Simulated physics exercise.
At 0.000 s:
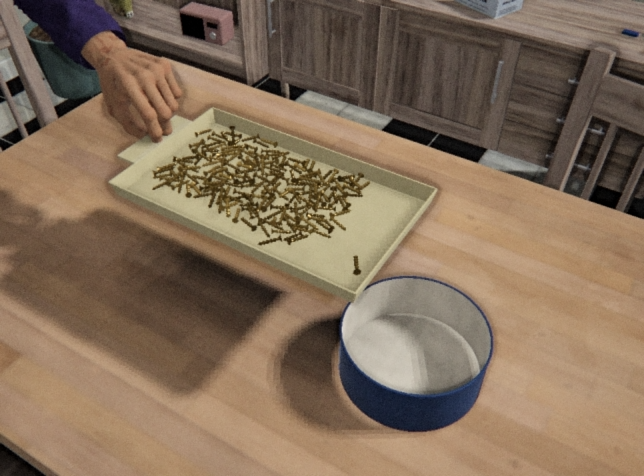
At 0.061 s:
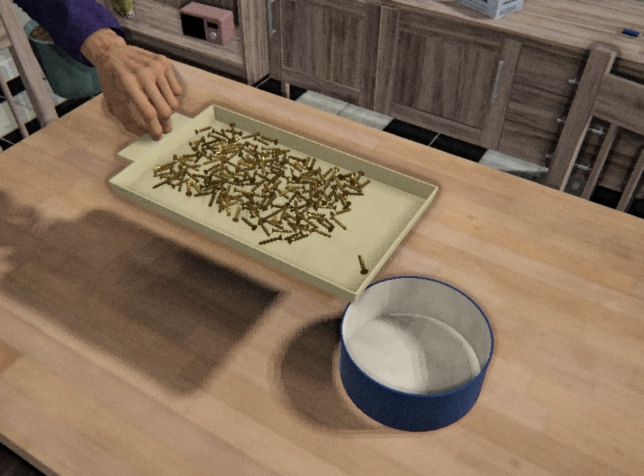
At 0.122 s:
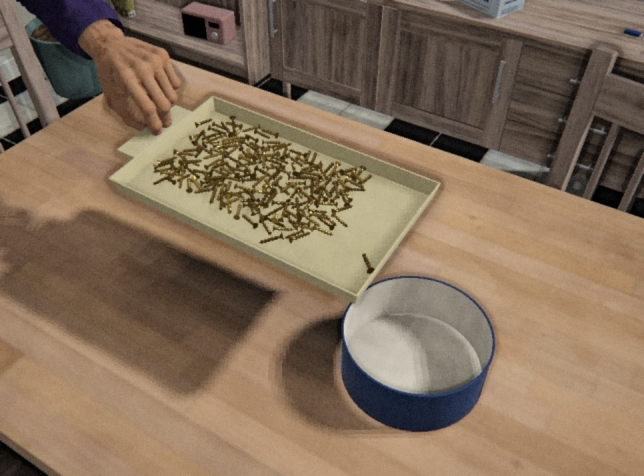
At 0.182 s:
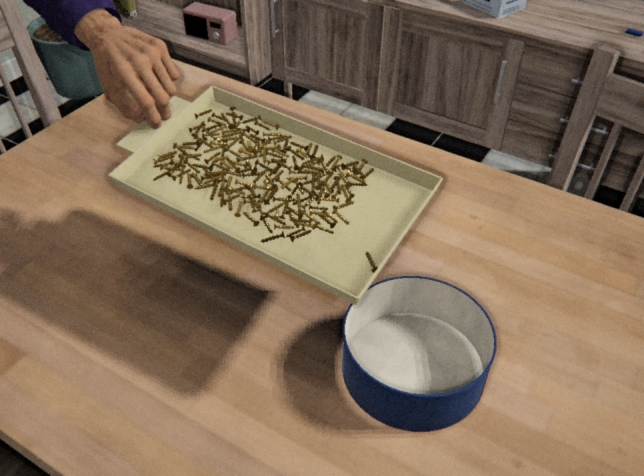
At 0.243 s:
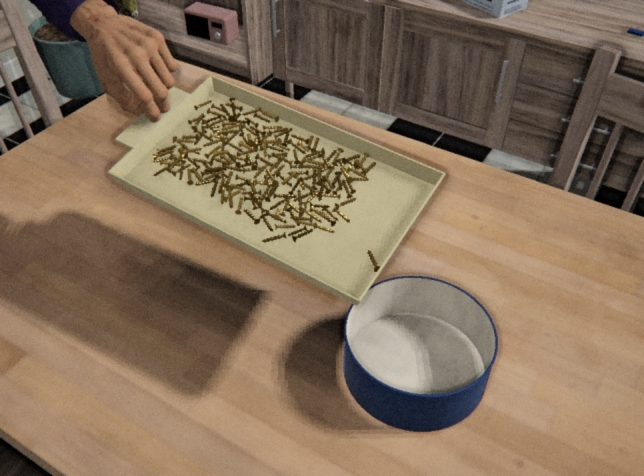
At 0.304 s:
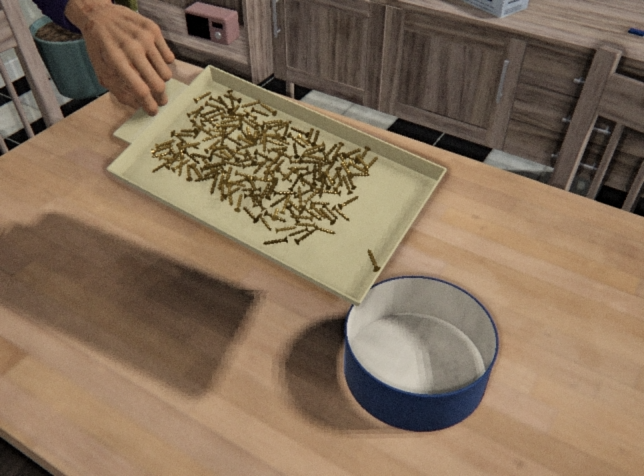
A shallow pale tray of brass-coloured screws, gripped at its left end by a hand in a purple sleeve, tilts slightly toward a blue pot on a wooden table, while the screws stay spread in nearly the same place.
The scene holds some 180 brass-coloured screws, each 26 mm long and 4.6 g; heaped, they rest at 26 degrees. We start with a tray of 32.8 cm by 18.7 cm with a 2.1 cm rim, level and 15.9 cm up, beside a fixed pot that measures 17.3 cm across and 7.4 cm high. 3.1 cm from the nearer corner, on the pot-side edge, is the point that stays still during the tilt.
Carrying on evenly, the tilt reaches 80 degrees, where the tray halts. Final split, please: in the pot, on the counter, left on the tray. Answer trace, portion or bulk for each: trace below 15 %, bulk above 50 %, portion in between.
Pot: Trace. Counter: Bulk. Tray: Trace.
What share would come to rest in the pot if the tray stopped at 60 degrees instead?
The pot would get around 0 per cent.
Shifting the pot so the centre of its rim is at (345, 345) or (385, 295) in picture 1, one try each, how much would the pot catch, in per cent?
60 and 0 %.
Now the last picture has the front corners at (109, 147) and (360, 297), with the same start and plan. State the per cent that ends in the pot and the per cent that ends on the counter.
That works out as pot 25 and counter 75.
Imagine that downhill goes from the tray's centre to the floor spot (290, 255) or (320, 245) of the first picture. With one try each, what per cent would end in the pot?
Roughly 30 per cent on the first try and 65 per cent on the second.
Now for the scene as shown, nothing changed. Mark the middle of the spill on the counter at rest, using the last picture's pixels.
Roughly at pixel (304, 415) in the last view.
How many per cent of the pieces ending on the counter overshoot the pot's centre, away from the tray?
10 %.
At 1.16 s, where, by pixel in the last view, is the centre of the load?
Load centre: About (265, 246) px.
After 0.82 s, tilt 46 degrees; the tray holds 100 %, the pot 0 %.
After 1.16 s, tilt 67 degrees; the tray holds 95 %, the pot 0 %.
After 1.59 s, tilt 80 degrees; the tray holds 35 %, the pot 0 %.
By 2.7 s all is still; pot 5 %, counter 95 %, tray 5 %.
